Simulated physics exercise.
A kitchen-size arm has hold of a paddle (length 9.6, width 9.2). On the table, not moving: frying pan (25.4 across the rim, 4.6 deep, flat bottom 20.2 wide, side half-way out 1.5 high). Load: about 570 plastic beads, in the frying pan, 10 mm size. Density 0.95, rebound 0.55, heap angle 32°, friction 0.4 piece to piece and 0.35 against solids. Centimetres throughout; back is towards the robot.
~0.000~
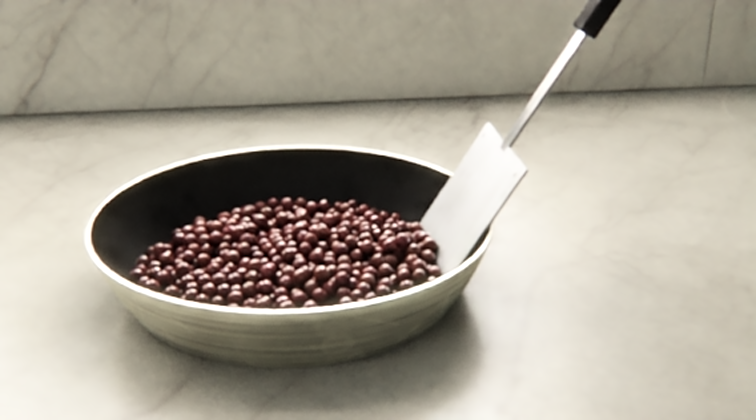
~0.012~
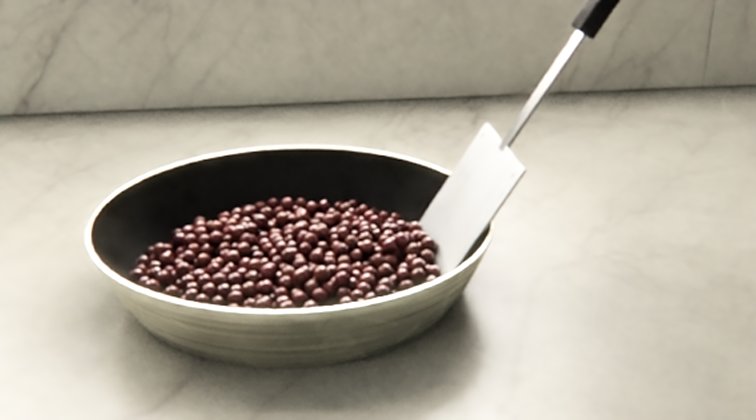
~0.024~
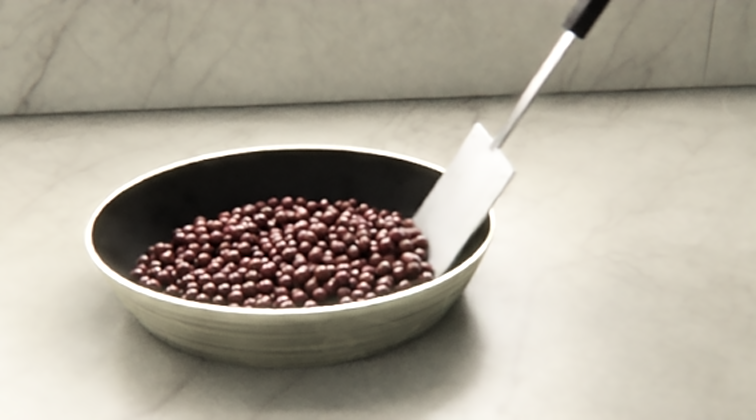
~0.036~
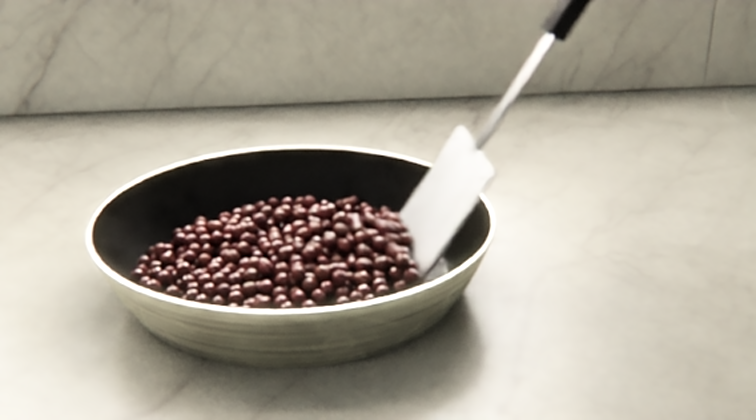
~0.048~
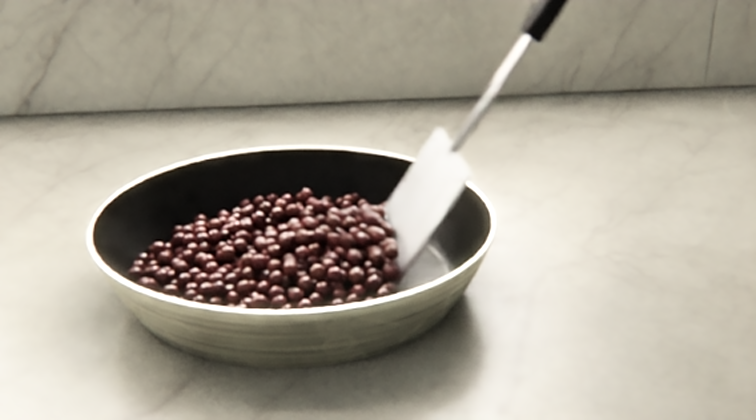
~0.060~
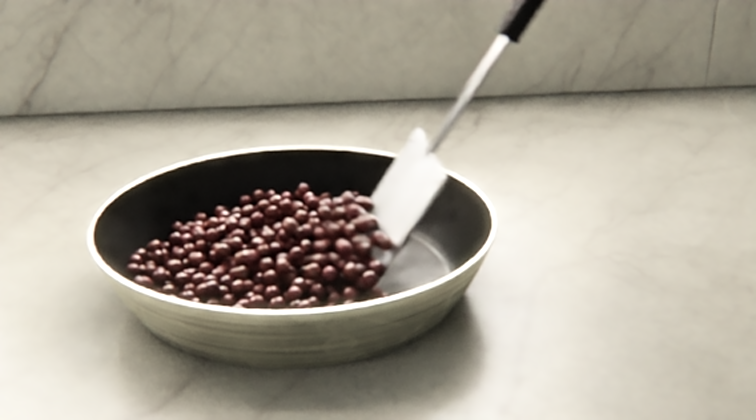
On a marble counter, a metal paddle with a black handle pushing dark red beads leftward across a still frying pan.
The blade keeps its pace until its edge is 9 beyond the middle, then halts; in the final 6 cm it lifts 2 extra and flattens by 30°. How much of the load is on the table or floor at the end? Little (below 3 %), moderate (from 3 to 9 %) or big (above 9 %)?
A big share, above 9 %, ends on the table or floor.
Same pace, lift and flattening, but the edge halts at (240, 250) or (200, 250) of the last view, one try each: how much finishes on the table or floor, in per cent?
About 0 and 5 per cent.
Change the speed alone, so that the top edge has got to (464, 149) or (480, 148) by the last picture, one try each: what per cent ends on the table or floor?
About 5 and 0 per cent.
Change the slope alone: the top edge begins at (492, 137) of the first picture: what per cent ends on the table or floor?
Some 20 per cent.
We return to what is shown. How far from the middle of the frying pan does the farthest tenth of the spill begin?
Roughly 40 cm.
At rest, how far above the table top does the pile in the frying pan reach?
Some 5.0 cm.
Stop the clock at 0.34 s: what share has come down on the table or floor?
Roughly 10 per cent.
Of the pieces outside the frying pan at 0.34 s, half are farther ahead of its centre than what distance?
Roughly 18 cm.
By 0.09 s, sloping 58°, highest piece 7 above the table; 571 in the frying pan.
By 0.12 s, sloping 51°, highest piece 9 above the table; 571 in the frying pan.
By 0.34 s, sloping 28°, highest piece 11 above the table; 476 in the frying pan, 71 on the table or floor, 24 on the blade or in flight.
By 1.39 s, sloping 28°, highest piece 5 above the table; 475 in the frying pan, 96 on the table or floor.
Final count, 475 in the frying pan, 96 on the table or floor. That is 17 % on the table or floor.
